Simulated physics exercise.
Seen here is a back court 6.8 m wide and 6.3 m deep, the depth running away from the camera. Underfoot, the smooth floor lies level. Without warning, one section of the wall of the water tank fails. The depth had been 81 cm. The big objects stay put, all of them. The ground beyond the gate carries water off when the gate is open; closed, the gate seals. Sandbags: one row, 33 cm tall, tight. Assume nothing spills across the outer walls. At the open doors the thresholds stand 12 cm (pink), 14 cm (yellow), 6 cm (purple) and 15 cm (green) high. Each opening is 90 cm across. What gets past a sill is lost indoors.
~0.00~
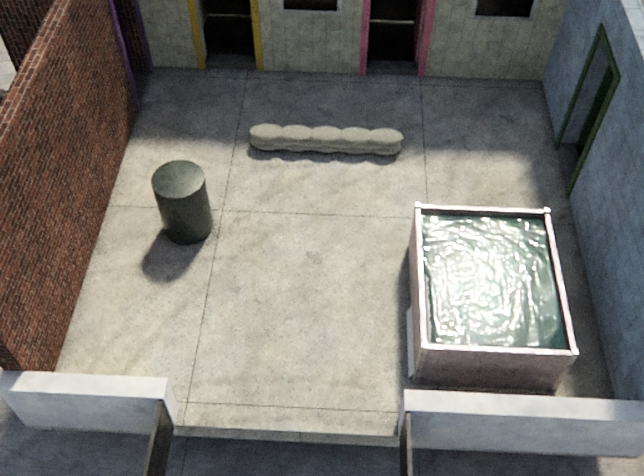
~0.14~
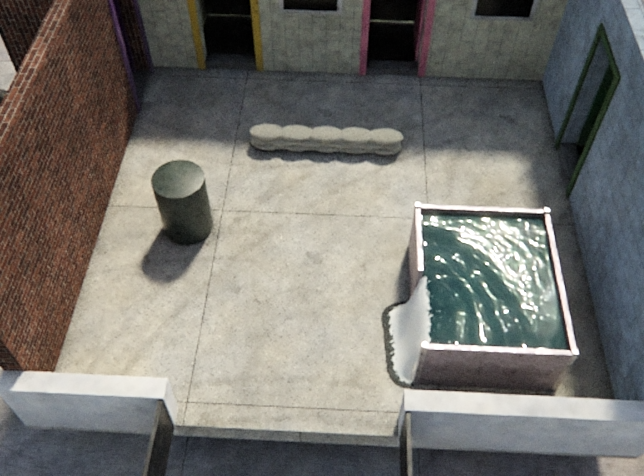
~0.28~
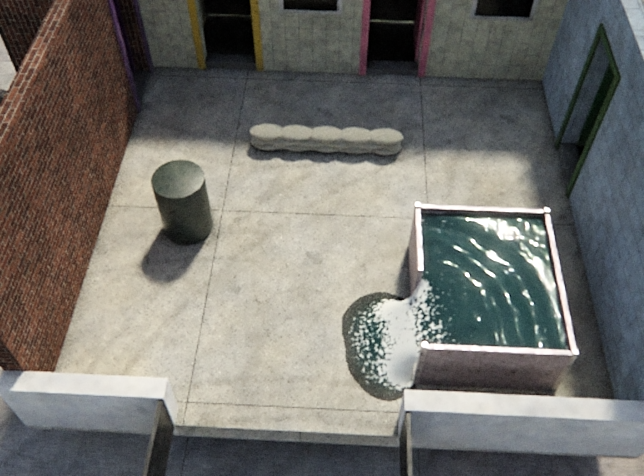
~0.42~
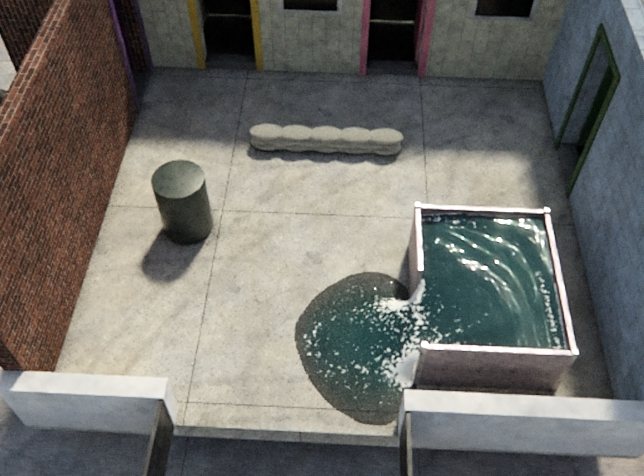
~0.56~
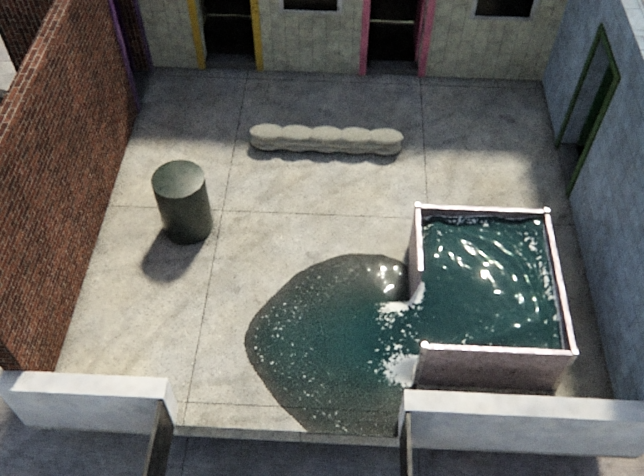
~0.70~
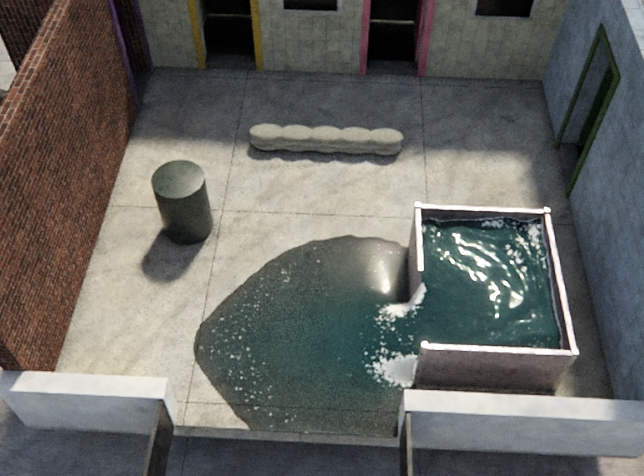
To begin with, a full, square water tank stands at the right of a paved court, near a dark cylinder and a low, lumpy pale barrier. Its left wall then gives way and white, foaming water bursts onto the floor, spreading leftward in a widening dark green sheet.
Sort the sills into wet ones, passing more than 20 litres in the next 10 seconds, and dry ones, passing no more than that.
Pink door: Dry; yellow door: Dry; purple door: Wet; green door: Dry.
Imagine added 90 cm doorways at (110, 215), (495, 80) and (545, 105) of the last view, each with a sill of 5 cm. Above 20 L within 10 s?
Per doorway, in order: Sufficient / insufficient / insufficient.
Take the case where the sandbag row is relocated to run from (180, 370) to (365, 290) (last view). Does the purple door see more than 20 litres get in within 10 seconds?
Compared to the limit, purple stays inside.
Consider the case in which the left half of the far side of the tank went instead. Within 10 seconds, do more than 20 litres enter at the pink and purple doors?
Well, against that limit, at pink it's too much, and at purple it's too much.
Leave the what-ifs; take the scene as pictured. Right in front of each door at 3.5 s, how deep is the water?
In centimetres, the pink door has 0, the yellow door 0, the purple door 4 and the green door 0.
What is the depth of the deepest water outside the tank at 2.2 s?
Max around 38 cm.
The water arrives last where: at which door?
The green door.
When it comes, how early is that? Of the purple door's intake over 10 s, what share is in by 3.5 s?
I'd put it at about 0 per cent by that point.
After 1.4 s water covers 30 % of the floor and is deepest (42 cm) near (408, 349); pink door not reached, yellow door not reached, purple door not reached, green door not reached.
After 2.2 s water covers 35 % of the floor and is deepest (38 cm) near (47, 399); pink door not reached, yellow door not reached, purple door not reached, green door not reached.
After 3.5 s water covers 45 % of the floor and is deepest (22 cm) near (408, 362); pink door not reached, yellow door not reached, purple door 4 cm at the sill, 0 L in, green door not reached.
After 6.0 s water covers 55 % of the floor and is deepest (14 cm) near (150, 79); pink door 2 cm at the sill, 0 L in, yellow door 13 cm at the sill, 2 L in, purple door 10 cm at the sill, 13 L in, green door not reached.
After 10.0 s water covers 85 % of the floor and is deepest (8 cm) near (134, 129); pink door 3 cm at the sill, 0 L in, yellow door 6 cm at the sill, 2 L in, purple door 8 cm at the sill, 48 L in, green door 6 cm at the sill, 0 L in.
